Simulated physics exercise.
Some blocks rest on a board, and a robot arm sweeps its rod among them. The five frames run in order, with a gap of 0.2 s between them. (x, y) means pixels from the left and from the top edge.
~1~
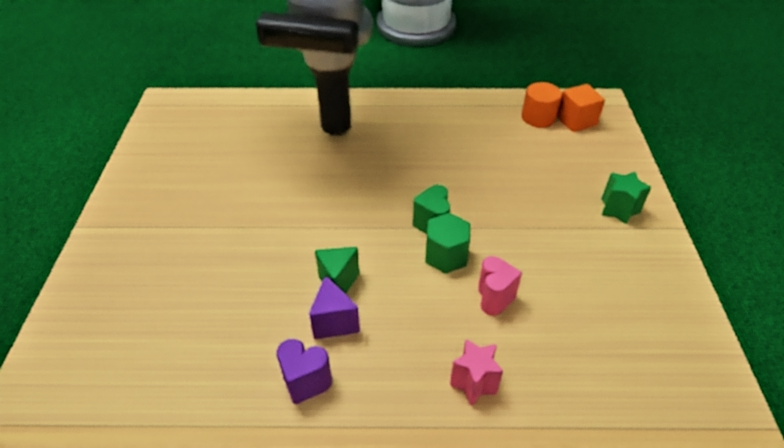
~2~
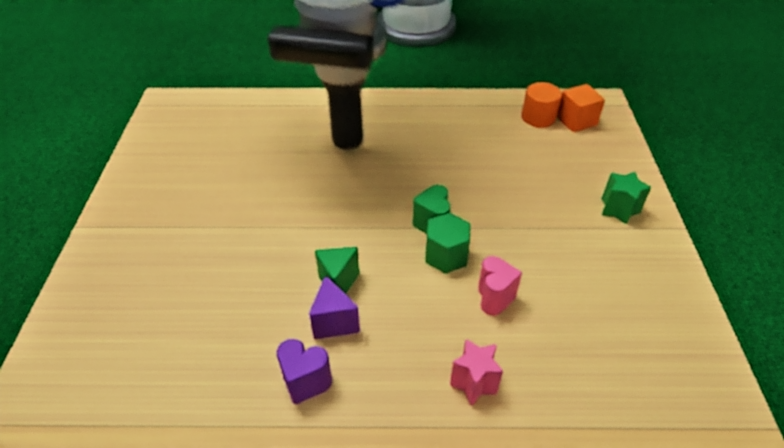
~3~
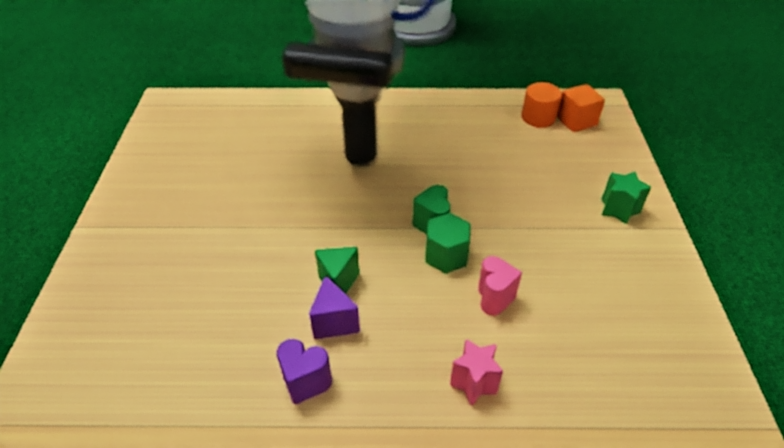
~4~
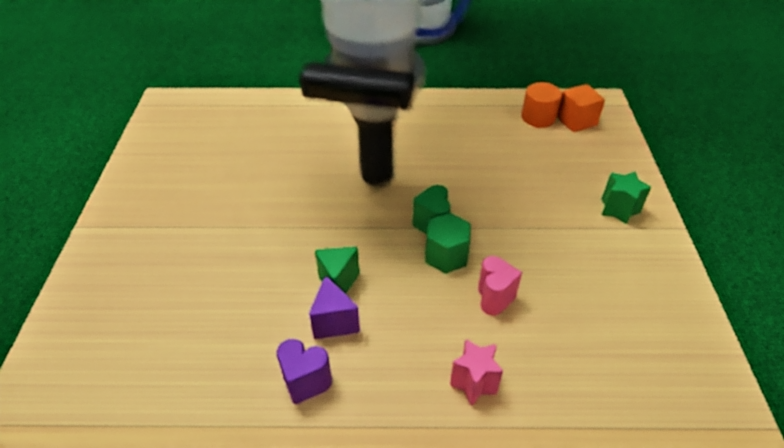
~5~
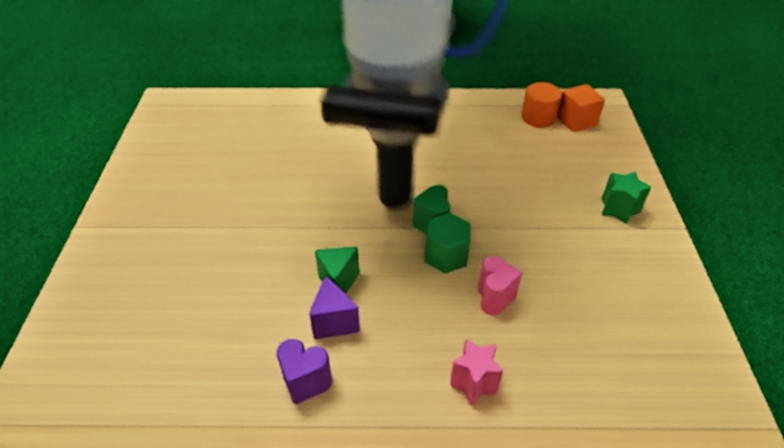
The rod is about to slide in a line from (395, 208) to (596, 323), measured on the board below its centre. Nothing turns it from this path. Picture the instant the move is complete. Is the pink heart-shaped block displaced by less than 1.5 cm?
Final answer: No.
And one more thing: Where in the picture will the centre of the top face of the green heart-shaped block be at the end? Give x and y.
Its top middle will sit at (510, 214).
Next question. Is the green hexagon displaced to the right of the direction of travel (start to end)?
Yes, it checks out.
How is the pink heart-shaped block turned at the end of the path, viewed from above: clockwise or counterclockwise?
Counter-clockwise, from overhead.
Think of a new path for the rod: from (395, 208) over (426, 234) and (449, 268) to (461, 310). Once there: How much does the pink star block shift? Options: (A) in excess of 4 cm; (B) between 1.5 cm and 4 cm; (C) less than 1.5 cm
The one that fits is C, less than 1.5 cm.
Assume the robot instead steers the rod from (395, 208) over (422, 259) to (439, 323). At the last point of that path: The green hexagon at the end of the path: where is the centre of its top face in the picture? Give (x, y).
Somewhere near (470, 242).
On the path given first. One third of the way, rod (457, 233); green heart-shaped block (493, 212), turned 65° anticlockwise; green hexagon (471, 249), turned 50° clockwise; pink heart-shaped block (504, 277).
Two thirds of the way, rod (524, 270); green heart-shaped block (510, 214), turned 95° anticlockwise; green hexagon (486, 270); pink heart-shaped block (512, 299), turned 60° anticlockwise.
At the end, rod (601, 313); green heart-shaped block (510, 214), turned 95° anticlockwise; green hexagon (486, 270), turned 120° clockwise; pink heart-shaped block (512, 299), turned 60° anticlockwise.
